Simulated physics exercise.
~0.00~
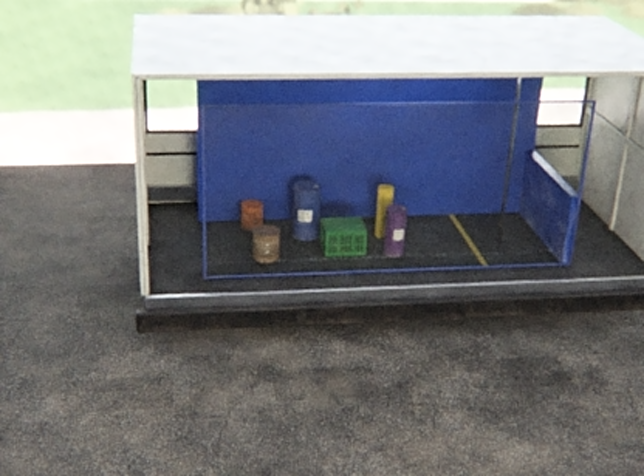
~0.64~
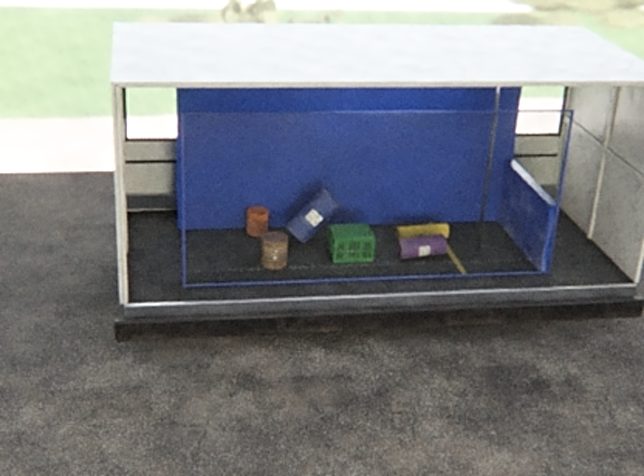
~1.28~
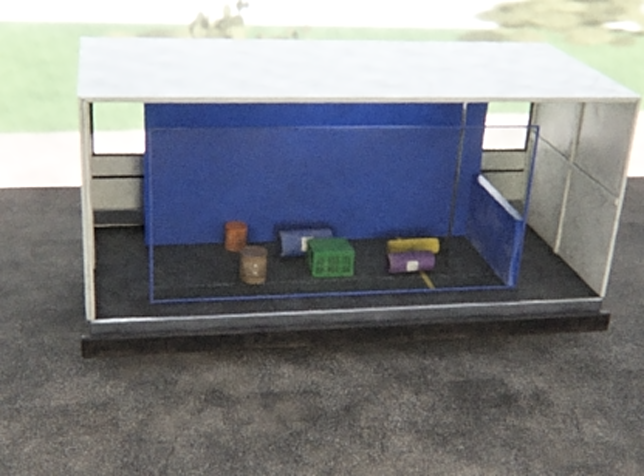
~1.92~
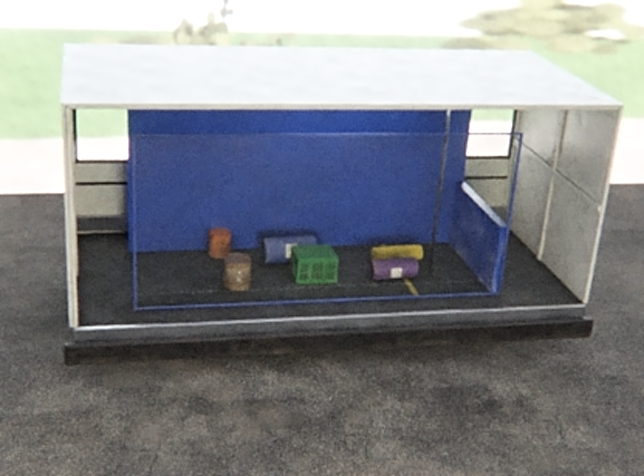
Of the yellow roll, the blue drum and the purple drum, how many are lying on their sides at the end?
All three are lying on their sides at the end. The yellow roll, the blue drum and the purple drum each start upright and tip over.
Two drums and a yellow roll topple rightward in the bay and rest on their sides.
